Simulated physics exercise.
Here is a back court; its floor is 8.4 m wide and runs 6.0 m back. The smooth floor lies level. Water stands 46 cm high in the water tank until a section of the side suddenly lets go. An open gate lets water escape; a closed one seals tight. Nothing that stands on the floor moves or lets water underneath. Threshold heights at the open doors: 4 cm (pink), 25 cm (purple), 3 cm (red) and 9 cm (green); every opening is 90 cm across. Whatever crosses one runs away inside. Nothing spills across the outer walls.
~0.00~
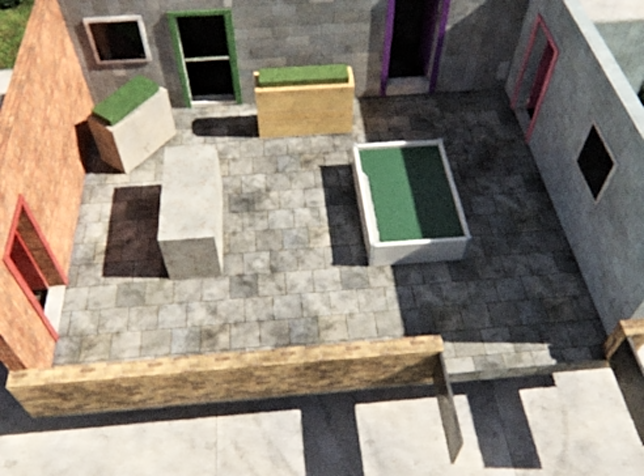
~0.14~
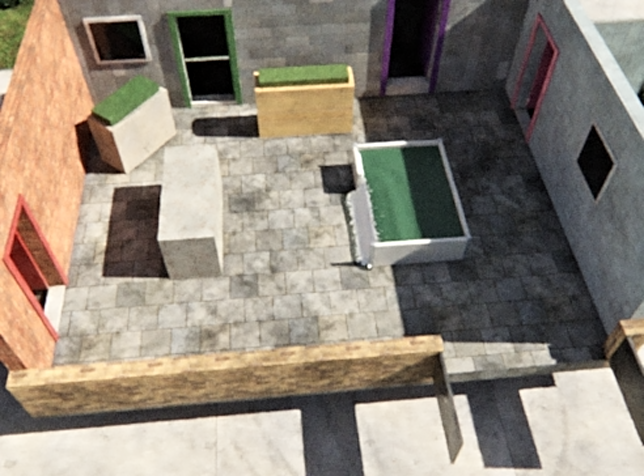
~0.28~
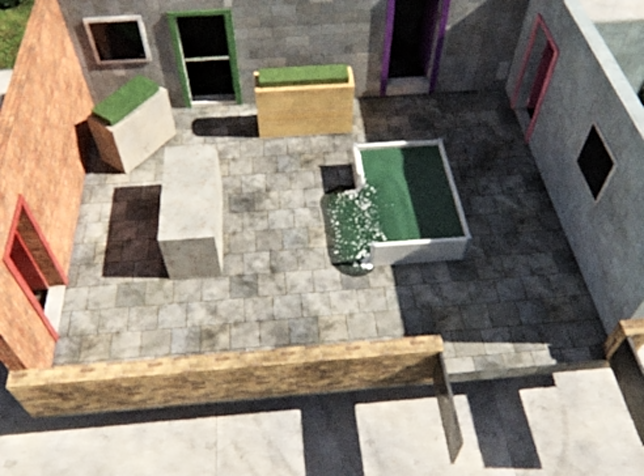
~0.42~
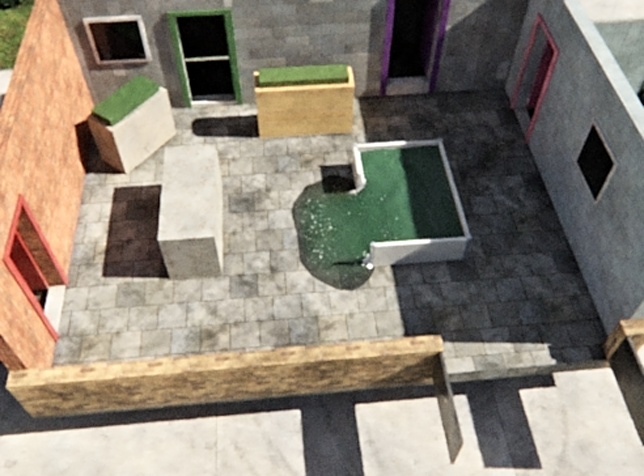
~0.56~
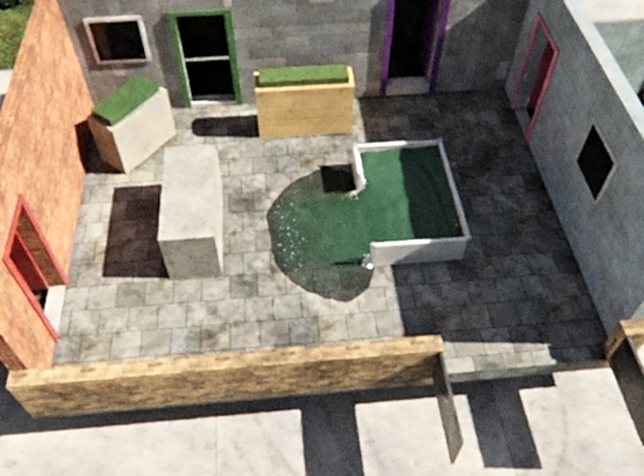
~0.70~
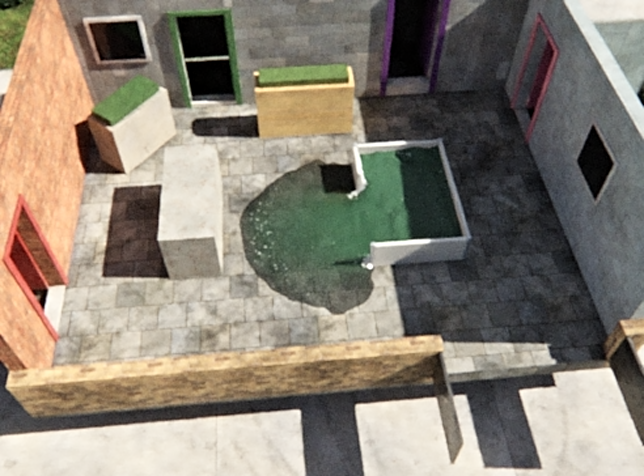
White-walled water tank in a paved courtyard breaking open on its left side, green water pouring out and spreading leftward across the floor.
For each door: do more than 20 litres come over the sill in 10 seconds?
Door by door: At the pink door it keeps below the limit; at the purple door it keeps below the limit; at the red door it passes the limit; at the green door it does not reach the limit.
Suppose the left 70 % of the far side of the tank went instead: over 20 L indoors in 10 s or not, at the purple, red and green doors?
Against that limit: Purple below, red under, green not over.
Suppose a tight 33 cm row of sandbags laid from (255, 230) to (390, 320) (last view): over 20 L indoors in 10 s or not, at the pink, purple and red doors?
Against that limit: Pink below, purple under, red not over.
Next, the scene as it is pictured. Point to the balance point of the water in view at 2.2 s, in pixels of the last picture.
At about (325, 231).
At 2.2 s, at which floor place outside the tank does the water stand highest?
Around (234, 249).
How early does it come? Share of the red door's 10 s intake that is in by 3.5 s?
About 0 per cent.
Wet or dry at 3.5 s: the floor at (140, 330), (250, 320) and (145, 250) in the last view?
In turn: Flooded, wet, still dry.
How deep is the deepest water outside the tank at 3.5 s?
About 22 cm.
After 1.4 s water covers 20 % of the floor and is deepest (28 cm) near (223, 250); pink door not reached, purple door not reached, red door not reached, green door not reached.
After 2.2 s water covers 25 % of the floor and is deepest (24 cm) near (234, 249); pink door not reached, purple door not reached, red door not reached, green door not reached.
After 3.5 s water covers 40 % of the floor and is deepest (22 cm) near (60, 391); pink door not reached, purple door not reached, red door 4 cm at the sill, 0 L in, green door 11 cm at the sill, 1 L in.
After 6.0 s water covers 65 % of the floor and is deepest (12 cm) near (107, 166); pink door not reached, purple door not reached, red door 7 cm at the sill, 27 L in, green door 8 cm at the sill, 6 L in.
After 10.0 s water covers 80 % of the floor and is deepest (8 cm) near (90, 154); pink door 3 cm at the sill, 0 L in, purple door 1 cm at the sill, 0 L in, red door 5 cm at the sill, 54 L in, green door 6 cm at the sill, 6 L in.
